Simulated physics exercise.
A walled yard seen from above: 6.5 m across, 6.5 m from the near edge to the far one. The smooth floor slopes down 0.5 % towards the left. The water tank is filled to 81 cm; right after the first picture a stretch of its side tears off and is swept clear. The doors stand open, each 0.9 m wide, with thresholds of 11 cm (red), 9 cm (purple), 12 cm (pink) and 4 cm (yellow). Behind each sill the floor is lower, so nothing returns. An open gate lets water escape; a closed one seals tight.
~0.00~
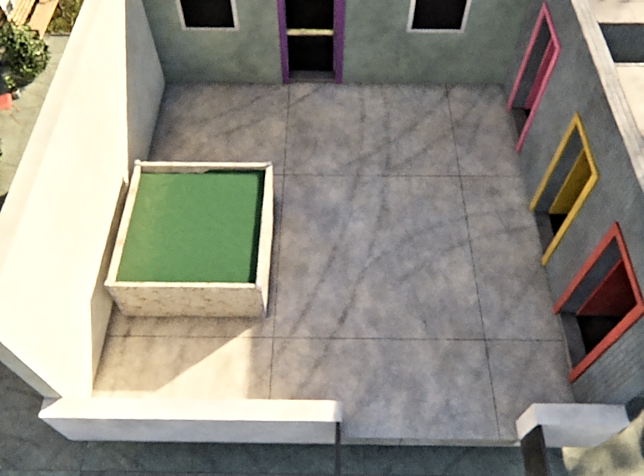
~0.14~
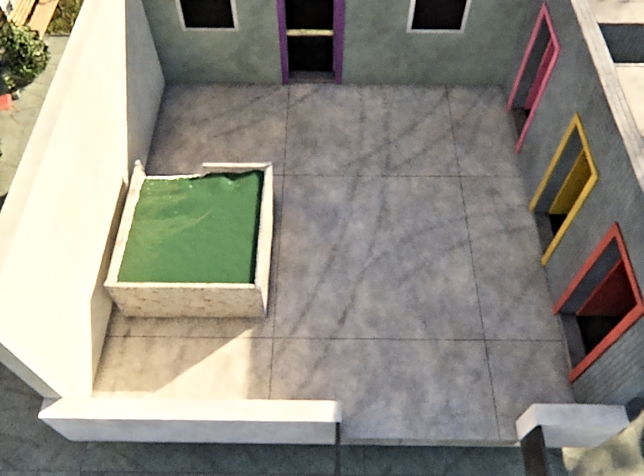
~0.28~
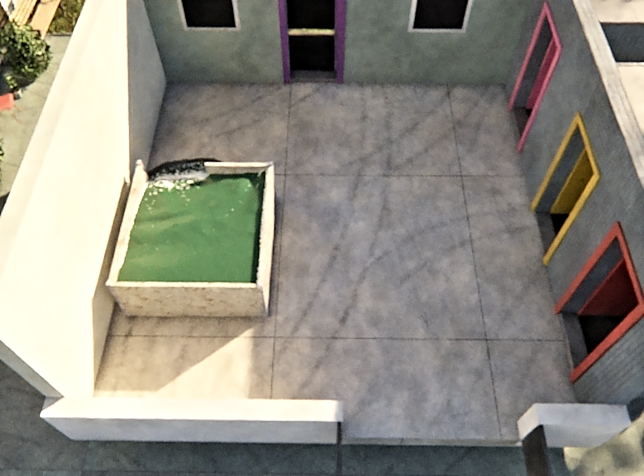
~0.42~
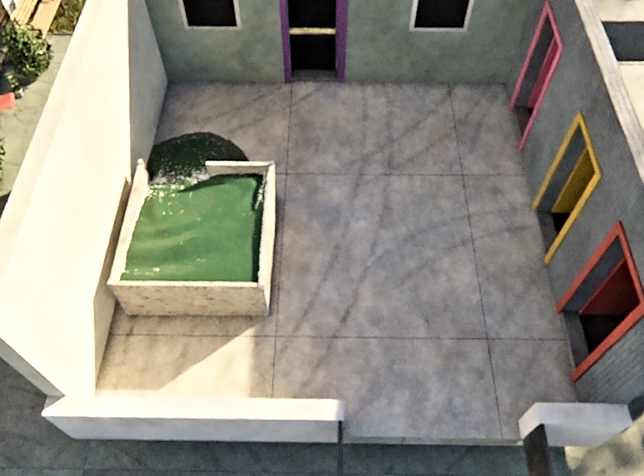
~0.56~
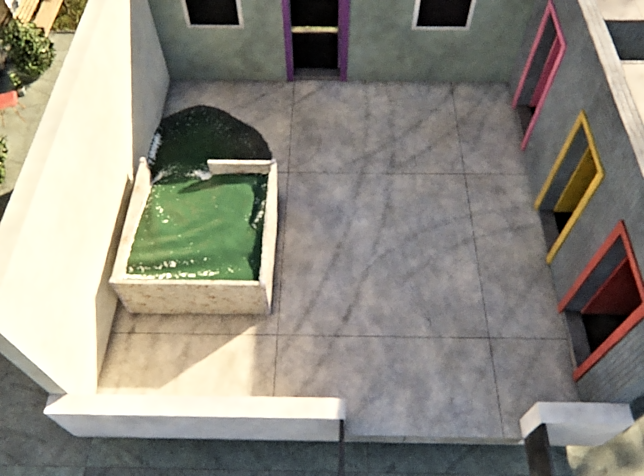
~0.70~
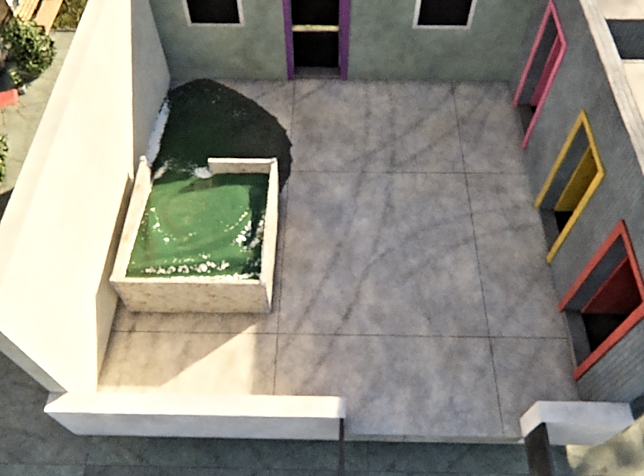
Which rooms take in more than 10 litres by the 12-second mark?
Door by door: At the red door it stays under the limit; at the purple door it goes over the limit; at the pink door it goes over the limit; at the yellow door it passes the limit.
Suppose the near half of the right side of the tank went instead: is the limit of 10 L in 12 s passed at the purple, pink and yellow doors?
Then: Purple below, pink not over, yellow past it.
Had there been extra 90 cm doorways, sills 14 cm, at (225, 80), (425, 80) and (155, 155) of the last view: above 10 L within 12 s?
In turn: Past it, below, above.
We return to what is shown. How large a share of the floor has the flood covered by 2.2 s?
Some 20 per cent of it.
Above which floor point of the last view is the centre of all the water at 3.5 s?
Near (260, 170).
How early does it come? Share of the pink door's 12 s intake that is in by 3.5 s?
About 0 per cent.
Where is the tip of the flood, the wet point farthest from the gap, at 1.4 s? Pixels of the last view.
Near (320, 84).
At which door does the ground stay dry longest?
The red one.
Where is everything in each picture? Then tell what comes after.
Still water, 81 cm deep, in the water tank at (195, 224), in the first picture.
Water pours out on the water tank's far side and has run 0.6 m, to a hidden place; typically 10 cm deep outside, 81 cm at the water tank's back, in the second picture.
Water pours out on the water tank's far side and has run 0.9 m, to a hidden place; typically 13 cm deep outside, 81 cm at the water tank's back, in the third picture.
The front is at (209, 137), 1.4 m from the gap on the water tank's far side; 2.0 m2 of floor is under water; 80 cm left at the back of the water tank, in the fourth picture.
Water pours out on the water tank's far side and has run 2.1 m, to (199, 109); typically 8 cm deep outside, 75 cm at the water tank's back, in the fifth picture.
Water pours out on the water tank's far side and has run 2.7 m, to (198, 83); typically 6 cm deep outside, 68 cm at the water tank's back, in the sixth picture.
After 1.4 s water covers 20 % of the floor and is deepest (60 cm) near (180, 83); red door not reached, purple door 8 cm at the sill, 0 L in, pink door not reached, yellow door not reached.
After 2.2 s water covers 20 % of the floor and is deepest (50 cm) near (189, 83); red door not reached, purple door 18 cm at the sill, 6 L in, pink door not reached, yellow door not reached.
After 3.5 s water covers 50 % of the floor and is deepest (32 cm) near (159, 131); red door not reached, purple door 14 cm at the sill, 31 L in, pink door 13 cm at the sill, 3 L in, yellow door not reached.
After 7.0 s water covers 75 % of the floor and is deepest (18 cm) near (585, 419); red door 6 cm at the sill, 0 L in, purple door 11 cm at the sill, 54 L in, pink door 17 cm at the sill, 124 L in, yellow door 8 cm at the sill, 30 L in.
After 12.0 s water covers 95 % of the floor and is deepest (13 cm) near (116, 312); red door 9 cm at the sill, 1 L in, purple door 6 cm at the sill, 57 L in, pink door 8 cm at the sill, 138 L in, yellow door 5 cm at the sill, 51 L in.
